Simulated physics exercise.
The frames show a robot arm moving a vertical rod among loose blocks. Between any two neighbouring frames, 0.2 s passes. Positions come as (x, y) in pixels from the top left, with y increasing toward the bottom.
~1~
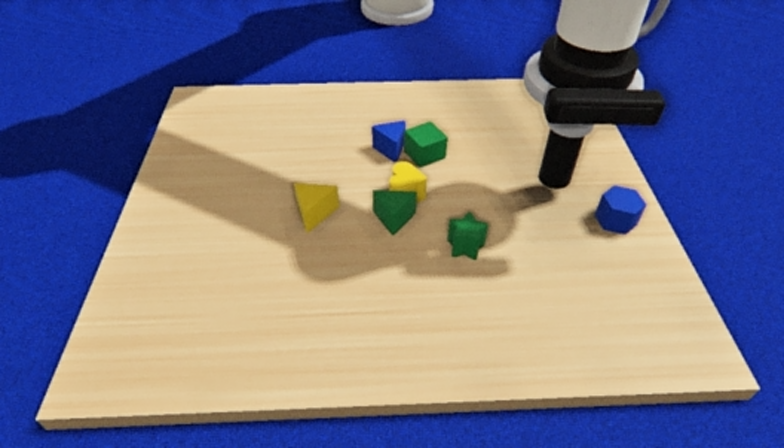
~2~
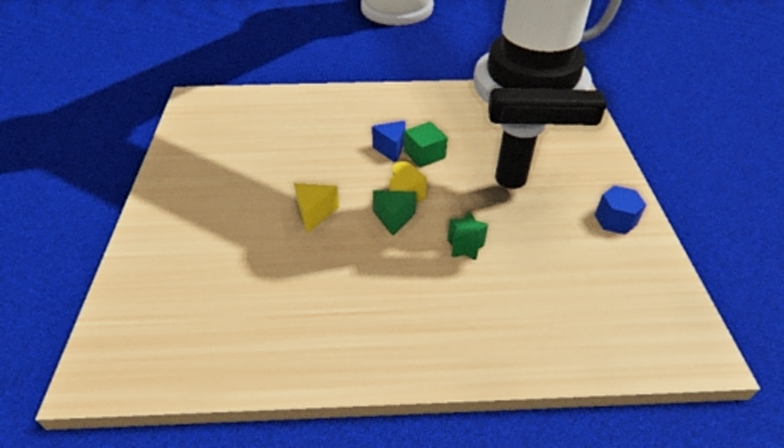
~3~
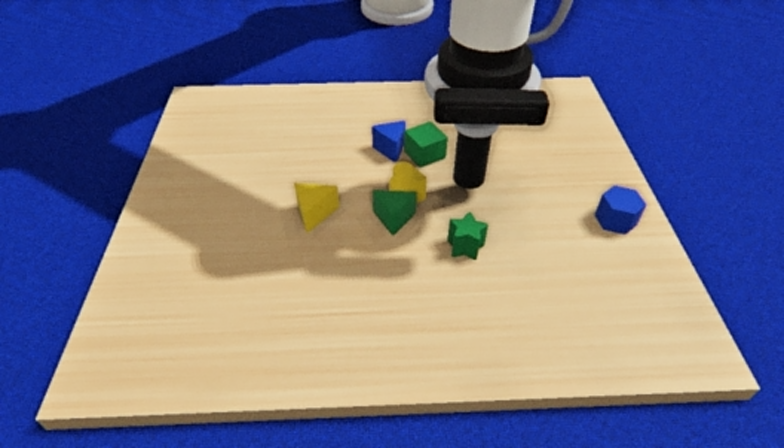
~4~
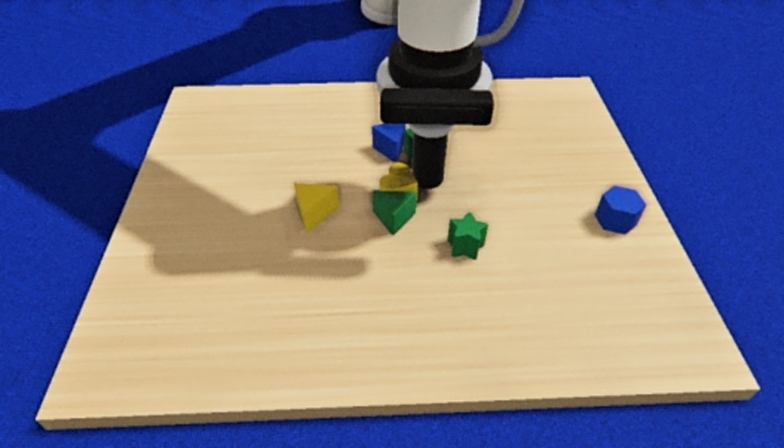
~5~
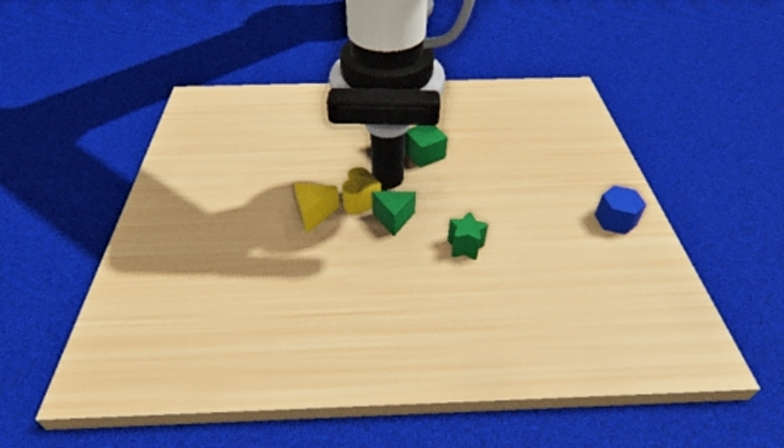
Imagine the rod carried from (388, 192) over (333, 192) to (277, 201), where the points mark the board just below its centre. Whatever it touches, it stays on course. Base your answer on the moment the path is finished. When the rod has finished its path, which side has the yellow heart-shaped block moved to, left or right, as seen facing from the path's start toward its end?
It moves over to the left.
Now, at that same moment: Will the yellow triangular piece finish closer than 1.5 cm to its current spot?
No
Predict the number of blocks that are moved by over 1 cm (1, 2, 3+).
Of all the blocks, two travel more than a centimetre.
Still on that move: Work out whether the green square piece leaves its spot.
The green square piece does not move.
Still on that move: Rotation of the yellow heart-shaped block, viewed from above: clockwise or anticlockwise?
Rotates counter-clockwise.
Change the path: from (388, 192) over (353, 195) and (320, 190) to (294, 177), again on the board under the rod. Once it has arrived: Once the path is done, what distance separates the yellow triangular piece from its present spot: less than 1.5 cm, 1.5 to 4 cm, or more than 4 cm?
It moves a fair bit, 1.5 to 4 cm.
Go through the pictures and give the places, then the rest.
Tip of the rod (554, 179), middles of tops, yellow triangular piece (312, 193), yellow heart-shaped block (406, 175), green triangular piece (394, 198), green square piece (426, 133), in the first picture.
Rod (511, 179), nothing pushed, in the second picture.
Rod (469, 179), nothing pushed, in the third picture.
Rod (428, 179), yellow heart-shaped block (398, 177), in the fourth picture.
Rod (388, 179), yellow triangular piece (312, 193), yellow heart-shaped block (360, 180), green triangular piece (394, 198), green square piece (426, 133), in the fifth picture.
The first path, step by step. One third of the way, rod (349, 178); yellow triangular piece (299, 197); yellow heart-shaped block (334, 189), turned 35° anticlockwise.
Two thirds of the way, rod (311, 183); yellow triangular piece (291, 203), turned 25° clockwise; yellow heart-shaped block (327, 194), turned 60° anticlockwise.
At the end, rod (274, 188); yellow triangular piece (290, 204), turned 15° clockwise; yellow heart-shaped block (327, 194), turned 60° anticlockwise; green triangular piece unmoved; green square piece unmoved.
